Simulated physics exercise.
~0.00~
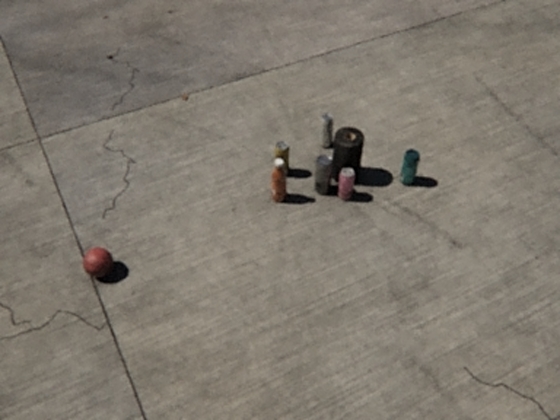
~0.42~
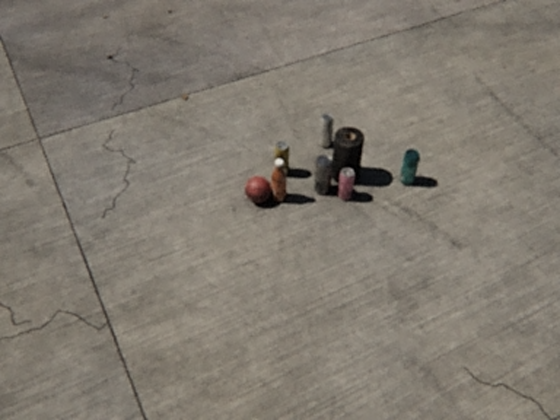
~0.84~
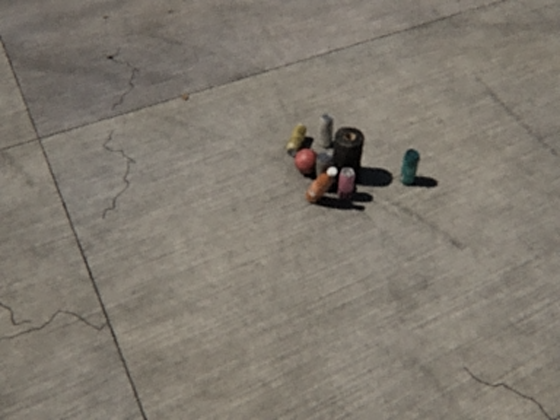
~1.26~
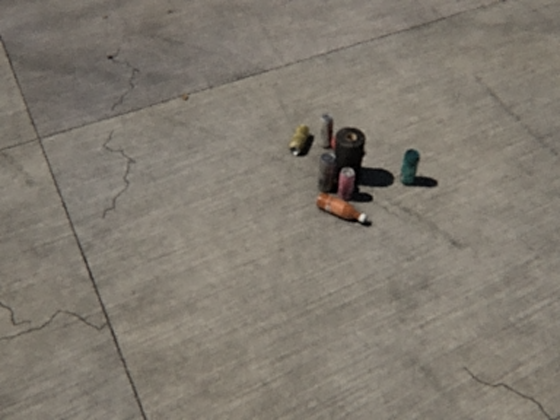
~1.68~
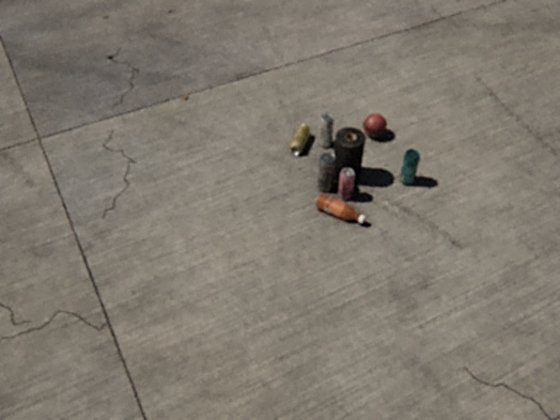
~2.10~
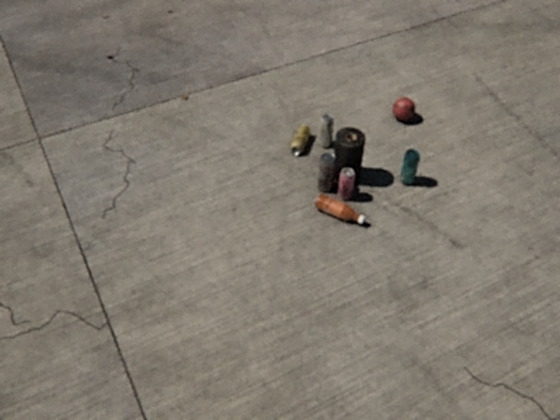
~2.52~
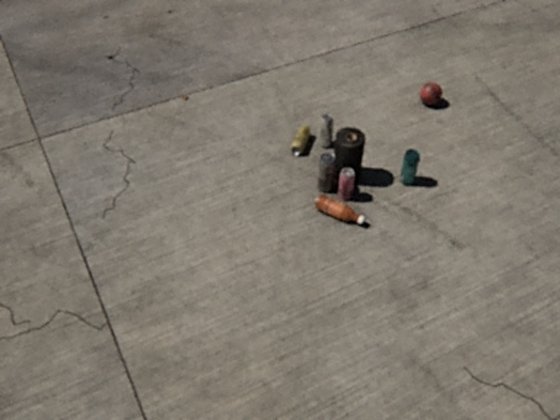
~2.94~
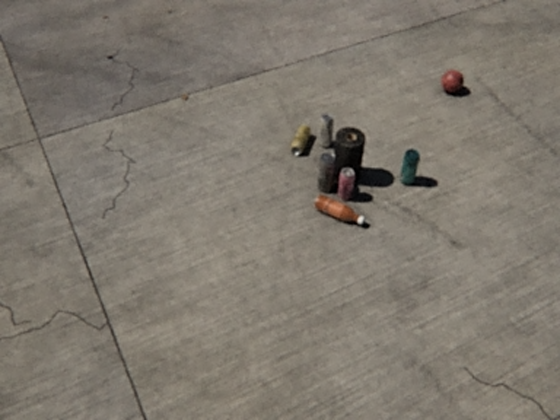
The clip opens on sunlit, cracked concrete, where a red ball sits at the left and a cluster of upright cans and an orange bottle stands around a black roll, with a turquoise can slightly apart. The ball rolls right and up the view until it reaches the orange bottle. It pushes in among the group as the bottle leans over and the yellow can tips onto its side. The ball passes behind the black roll while the bottle comes to lie in front. It emerges beyond them and rolls toward the upper right, leaving the bottle and yellow can down and the others standing.
